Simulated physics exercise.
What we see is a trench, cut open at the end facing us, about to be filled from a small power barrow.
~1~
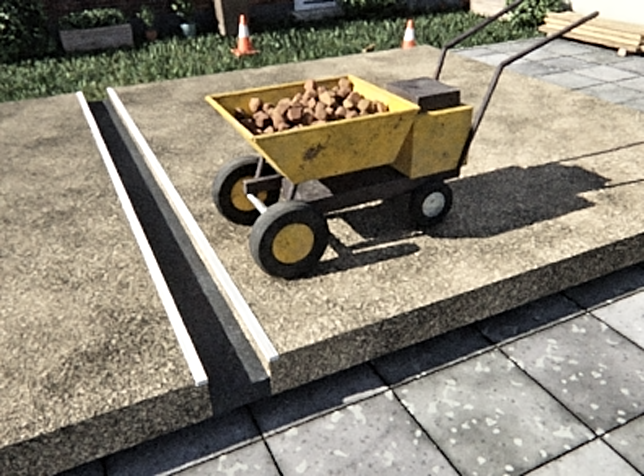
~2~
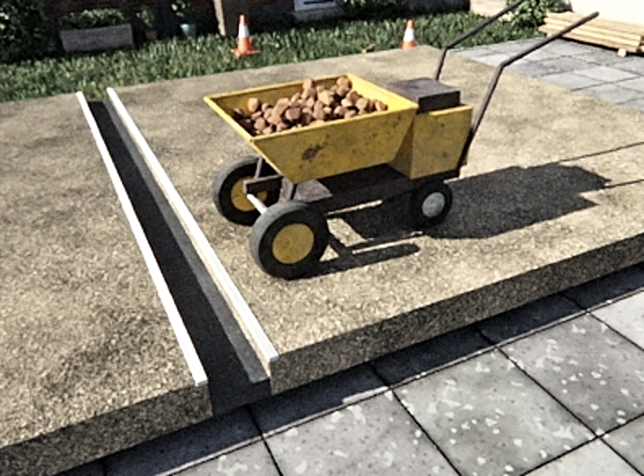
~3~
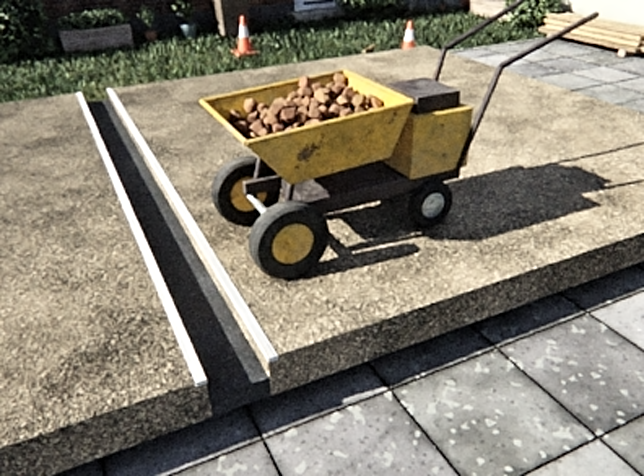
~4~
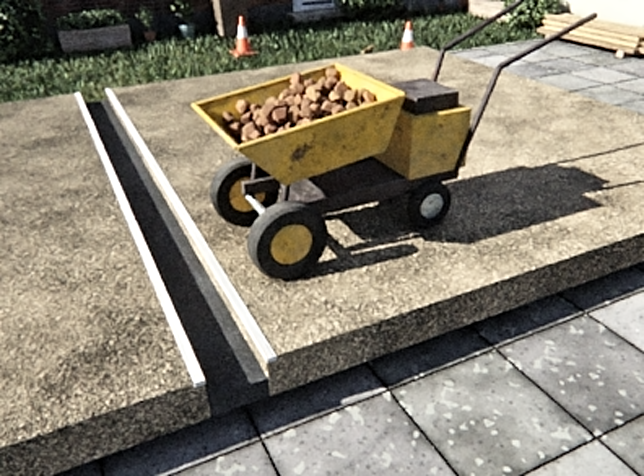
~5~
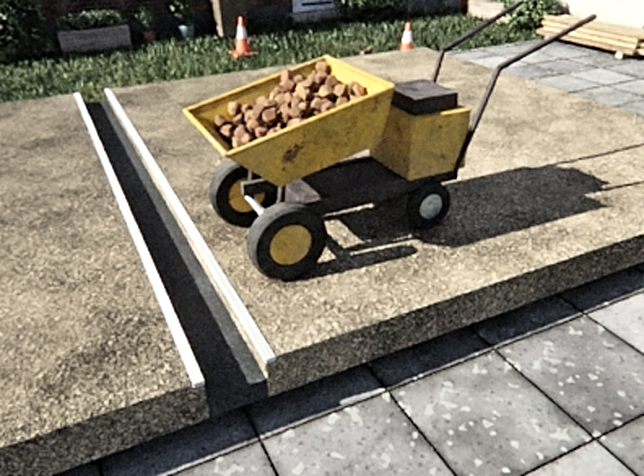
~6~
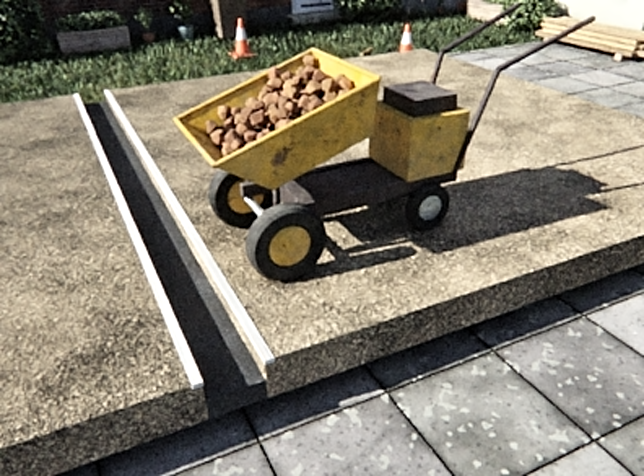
On a raised, gravelly slab beside grey paving, a yellow power barrow loaded with brown clods stands next to a narrow, open-ended trench, and its skip gradually tilts forward to the left while the wheels stay in place.
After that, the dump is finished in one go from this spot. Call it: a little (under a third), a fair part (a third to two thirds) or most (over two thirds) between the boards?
A little.
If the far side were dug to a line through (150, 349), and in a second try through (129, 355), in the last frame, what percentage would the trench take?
Result, try 1: 40 in a hundred; try 2: 60 in a hundred.
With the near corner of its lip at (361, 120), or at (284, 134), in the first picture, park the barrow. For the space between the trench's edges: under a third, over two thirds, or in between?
The first stop gives one to two thirds, while the second gives the middle third.
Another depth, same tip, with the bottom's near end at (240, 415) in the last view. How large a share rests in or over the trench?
Estimate: Approx. 10 in a hundred.
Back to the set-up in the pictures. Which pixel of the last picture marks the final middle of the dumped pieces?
About pixel (106, 282).
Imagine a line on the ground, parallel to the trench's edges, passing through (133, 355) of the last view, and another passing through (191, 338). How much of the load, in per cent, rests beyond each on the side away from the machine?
In order: 50 percent, then 90 percent.
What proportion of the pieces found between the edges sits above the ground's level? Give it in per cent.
I'd put it near 5 in a hundred.
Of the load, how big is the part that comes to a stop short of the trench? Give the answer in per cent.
Roughly 0 in a hundred.
Soon after the last picture, skip tipped steeply; all in the skip.
A little later, skip tipped right over; most in the skip; about a quarter beyond it; a small part falling.
Later still, skip tipped right over; about a quarter in the skip; a stray few in or heaped over the trench; most beyond it.
By the end, skip tipped right over; a stray few in the skip; a small part in or heaped over the trench; most beyond it.
